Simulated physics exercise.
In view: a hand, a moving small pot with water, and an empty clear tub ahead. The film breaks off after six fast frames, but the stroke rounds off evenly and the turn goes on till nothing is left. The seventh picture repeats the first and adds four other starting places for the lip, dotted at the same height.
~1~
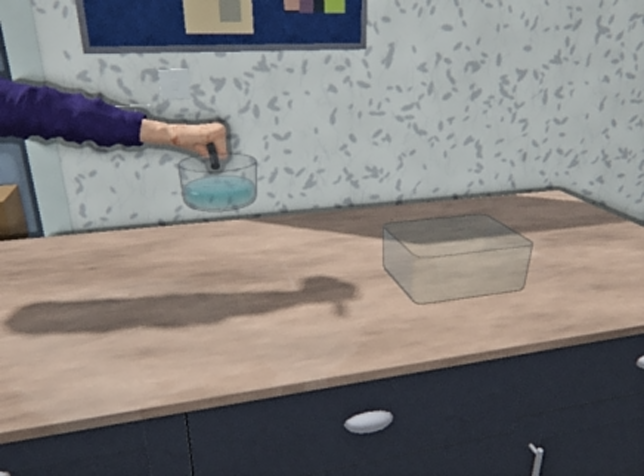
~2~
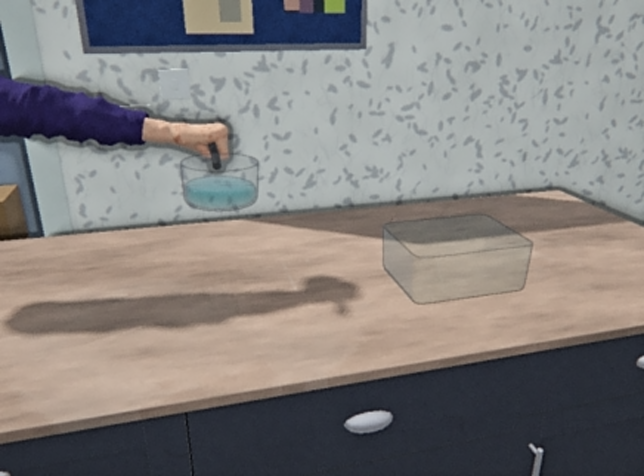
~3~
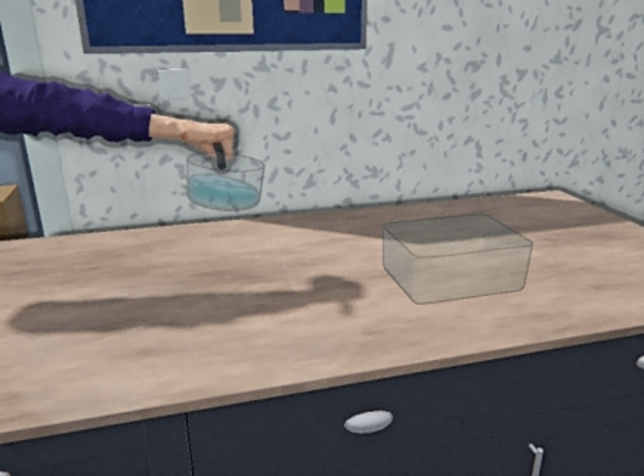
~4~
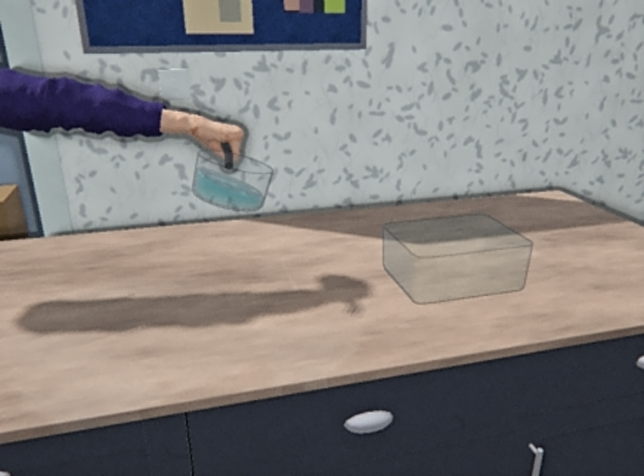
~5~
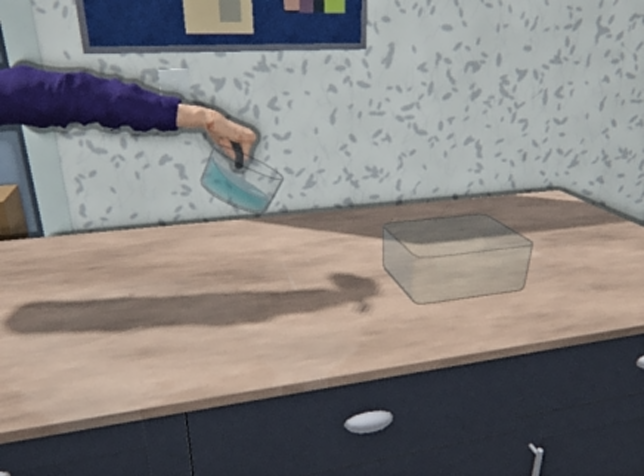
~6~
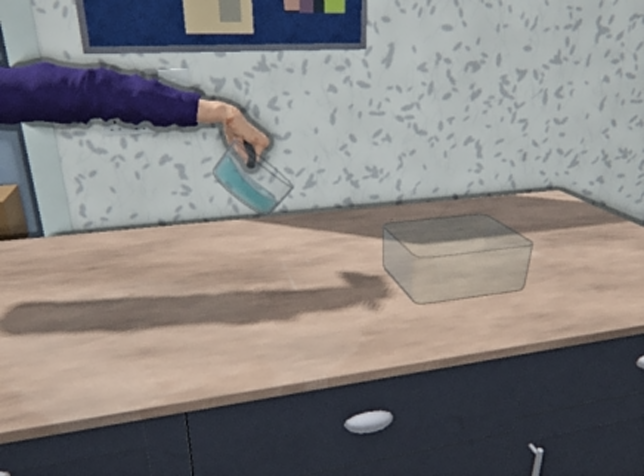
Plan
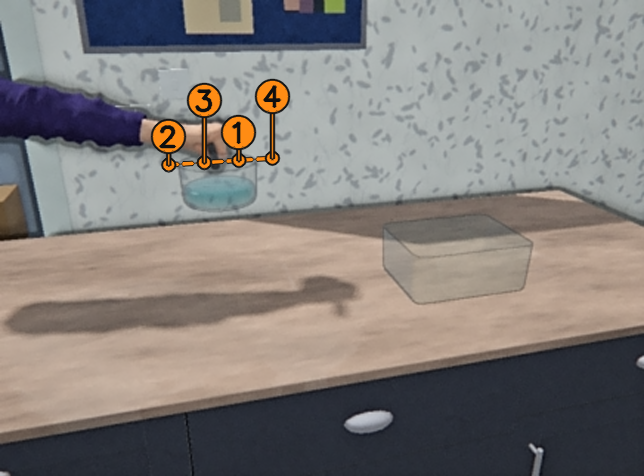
A purple-sleeved arm holding a small clear pot of blue water above a counter, moving it right and tilting it steadily.
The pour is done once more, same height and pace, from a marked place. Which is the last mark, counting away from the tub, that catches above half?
4 is the one.
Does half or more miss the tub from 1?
Yes, that goes wrong.
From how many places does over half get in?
One of them.
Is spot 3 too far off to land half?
Yes, that goes wrong.
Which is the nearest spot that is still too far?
Here it is spot 1.
In orange, 1 at (238, 160); 2 at (168, 164); 3 at (204, 162); 4 at (272, 158).
With 1, about 6 % lands in the tub, 90 % falls short and 4 % goes beside or beyond.
With 2, about 0 % lands in the tub, 100 % falls short.
With 3, about 0 % lands in the tub, 94 % falls short and 6 % goes beside or beyond.
With 4, about 75 % lands in the tub, 11 % falls short and 14 % goes beside or beyond.
